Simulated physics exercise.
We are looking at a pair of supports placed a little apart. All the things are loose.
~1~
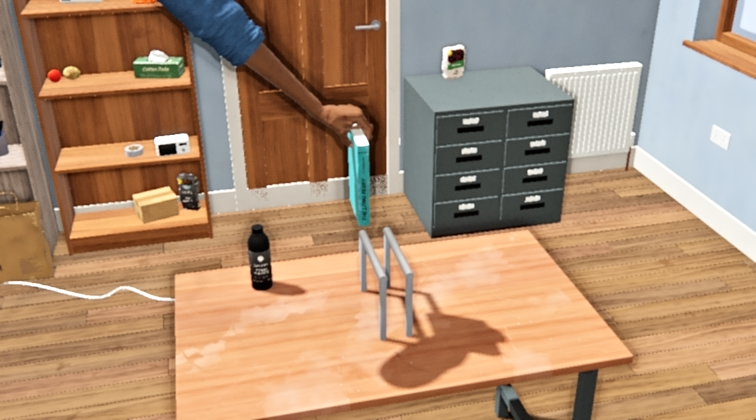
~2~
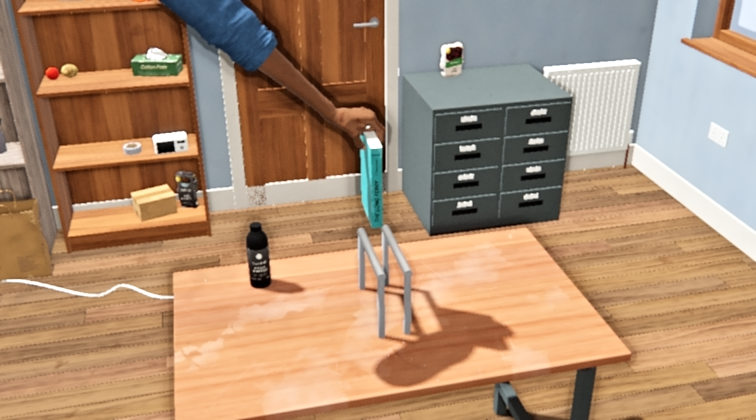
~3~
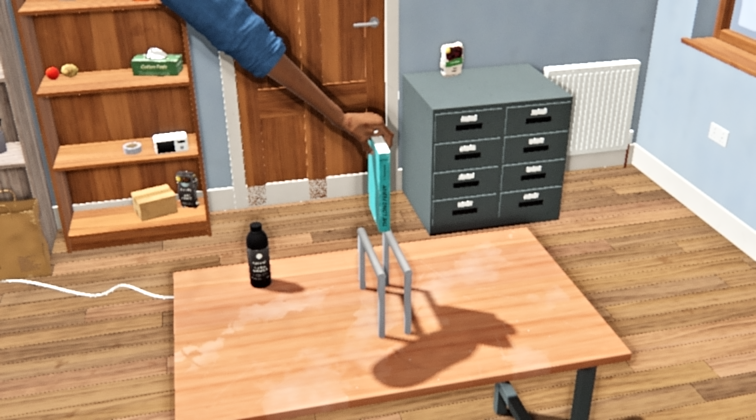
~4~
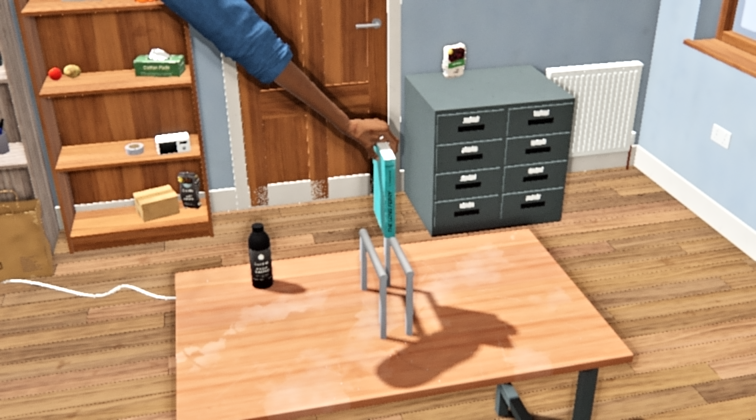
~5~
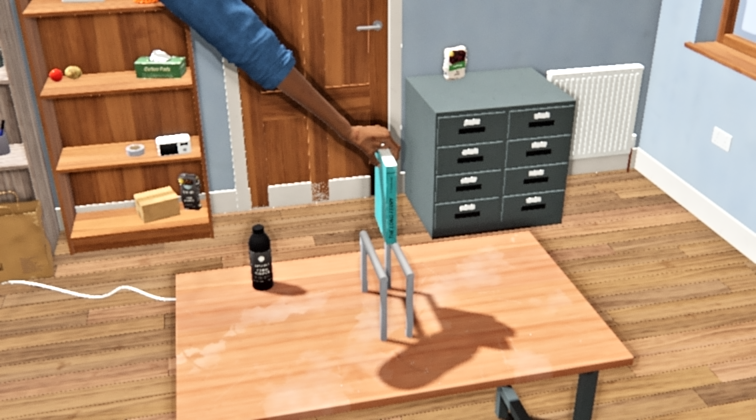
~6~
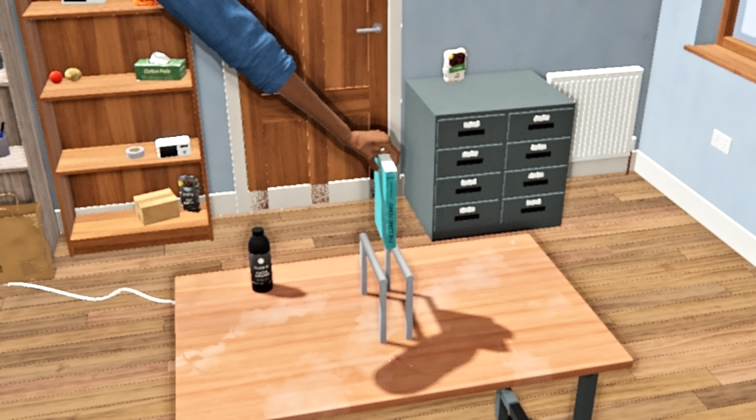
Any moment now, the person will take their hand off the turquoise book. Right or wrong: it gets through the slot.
Right.
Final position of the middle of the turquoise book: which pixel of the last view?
Looks like it settles somewhere around (385, 282).
Then, 0.30 s past the last view, turquoise book displaced about its own width near (385, 260).
Then, 0.40 s past the last view, turquoise book displaced about its own width near (385, 275).
Finally, moved from the start, turquoise book; black bottle still in place. Final places as the last picture's camera would see them, turquoise book near (385, 282). The book goes down the gap.
